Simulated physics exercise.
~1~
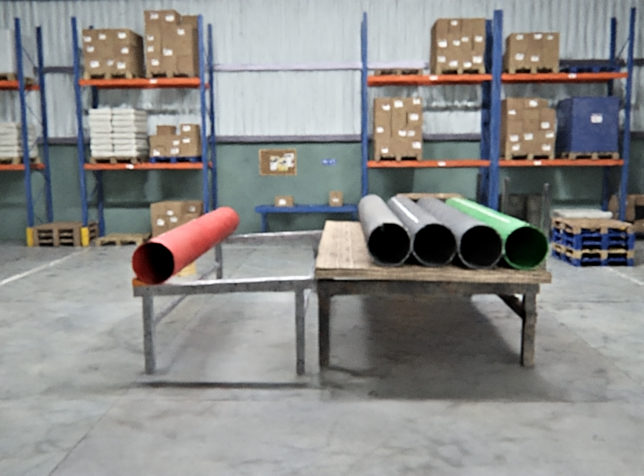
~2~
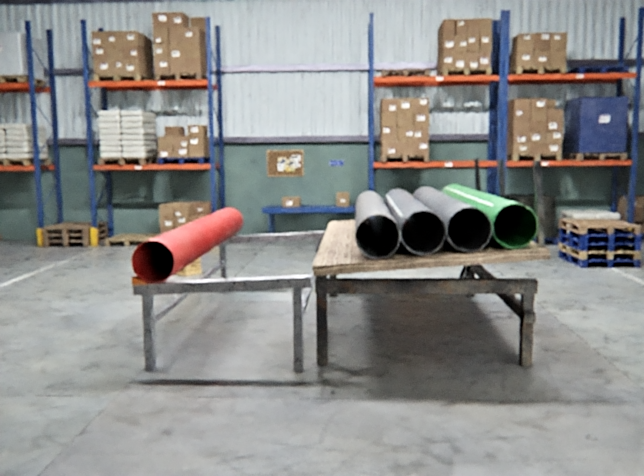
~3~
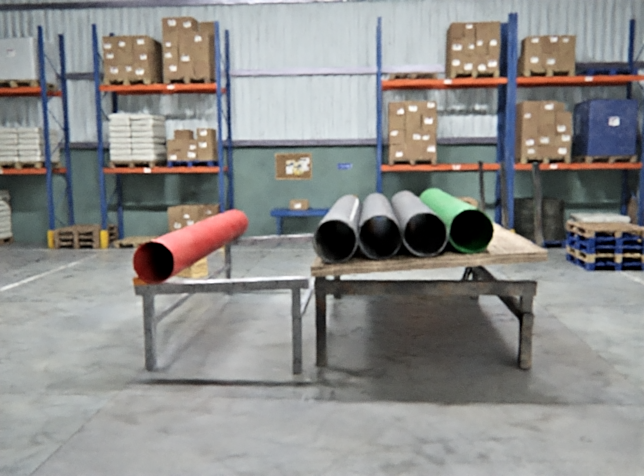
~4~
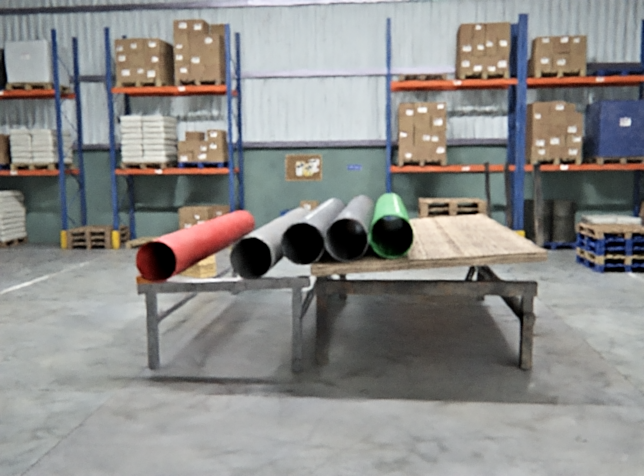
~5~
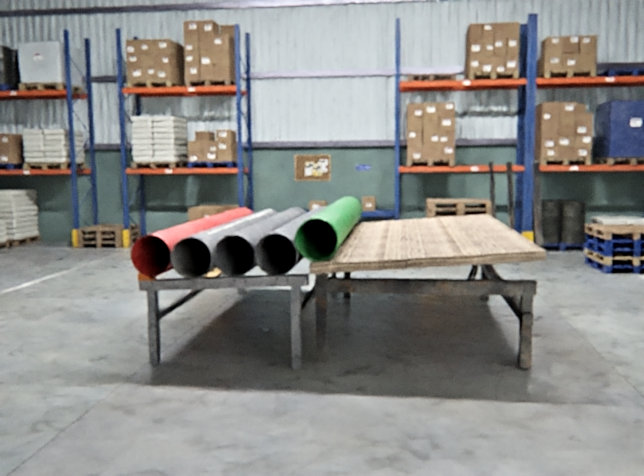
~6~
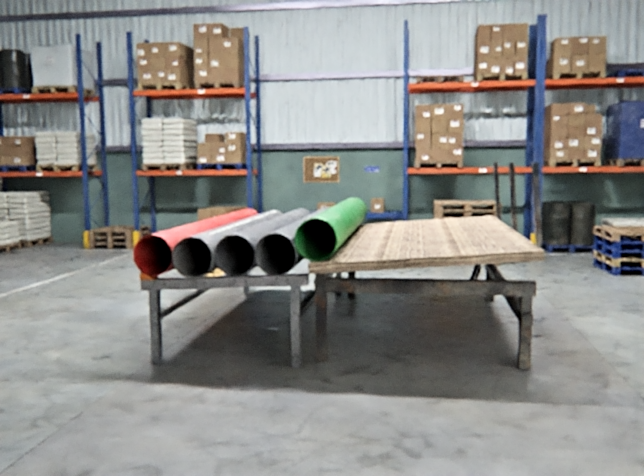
In a warehouse, a tabletop holding three grey pipes and a green one tilted to the left, and they rolled toward a red pipe on the lower metal table, ending up side by side with the green one last, near the tabletop's edge.
